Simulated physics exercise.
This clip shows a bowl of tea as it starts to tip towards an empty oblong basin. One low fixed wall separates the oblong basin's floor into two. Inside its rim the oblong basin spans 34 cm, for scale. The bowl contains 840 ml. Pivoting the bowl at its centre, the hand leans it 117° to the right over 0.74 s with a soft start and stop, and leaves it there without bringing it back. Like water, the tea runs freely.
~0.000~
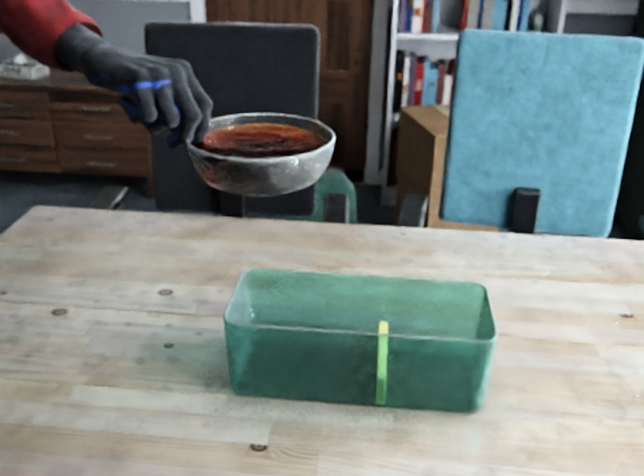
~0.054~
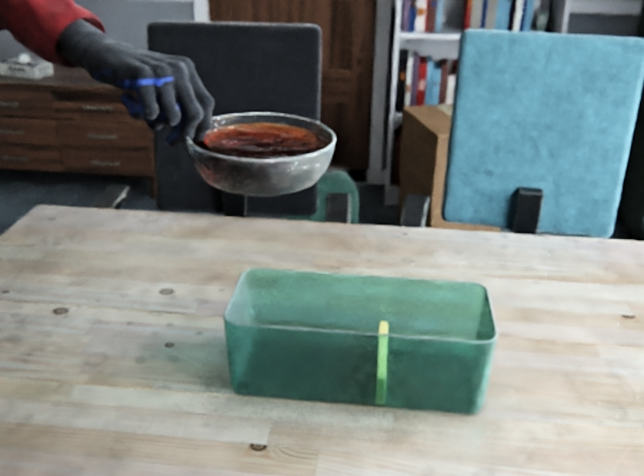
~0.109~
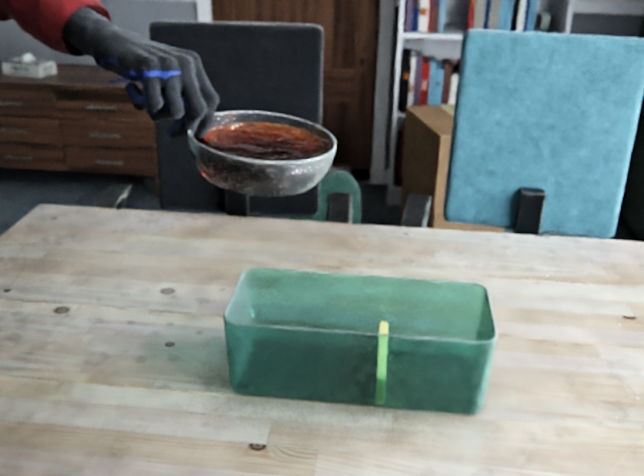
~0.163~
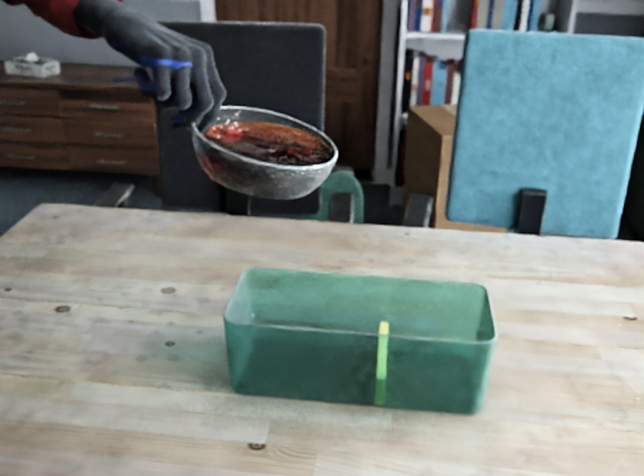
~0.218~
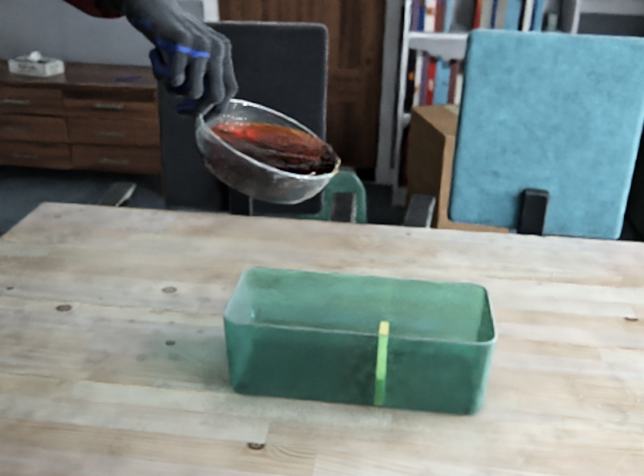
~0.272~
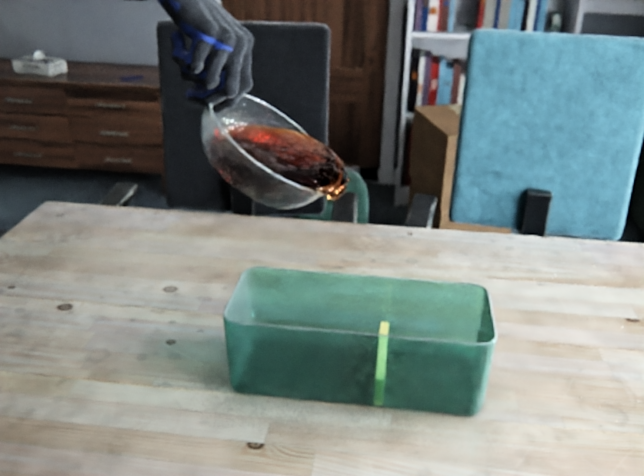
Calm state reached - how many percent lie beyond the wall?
33 percent, roughly.
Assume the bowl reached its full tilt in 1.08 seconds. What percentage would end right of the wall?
In that case, roughly 45 per cent.
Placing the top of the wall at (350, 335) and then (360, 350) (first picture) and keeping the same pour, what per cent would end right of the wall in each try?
Around 70 and 60 percent, in that order.
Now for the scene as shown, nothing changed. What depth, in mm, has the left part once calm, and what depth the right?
Once settled, the left stands around 18 mm and the right around 16 mm.
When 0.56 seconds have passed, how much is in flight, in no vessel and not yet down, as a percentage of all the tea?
It comes to about 42 percent.
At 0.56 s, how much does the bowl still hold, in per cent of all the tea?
Roughly 3 per cent.
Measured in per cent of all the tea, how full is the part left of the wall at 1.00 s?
The left part holds close to 56 per cent.
After 0.56 s the tilt is 101° and 3 per cent is still to pour, 21 is left of the wall and 33 right of it.
After 0.77 s the tilt is 117° and 0 per cent is still to pour, 52 is left of the wall and 30 right of it.
After 1.00 s the tilt is 117° and 0 per cent is still to pour, 57 is left of the wall and 33 right of it.
After 1.24 s the tilt is 117° and 0 per cent is still to pour, 57 is left of the wall and 33 right of it.
In the end 57 per cent lies left of the wall, 33 right of it and 10 outside.
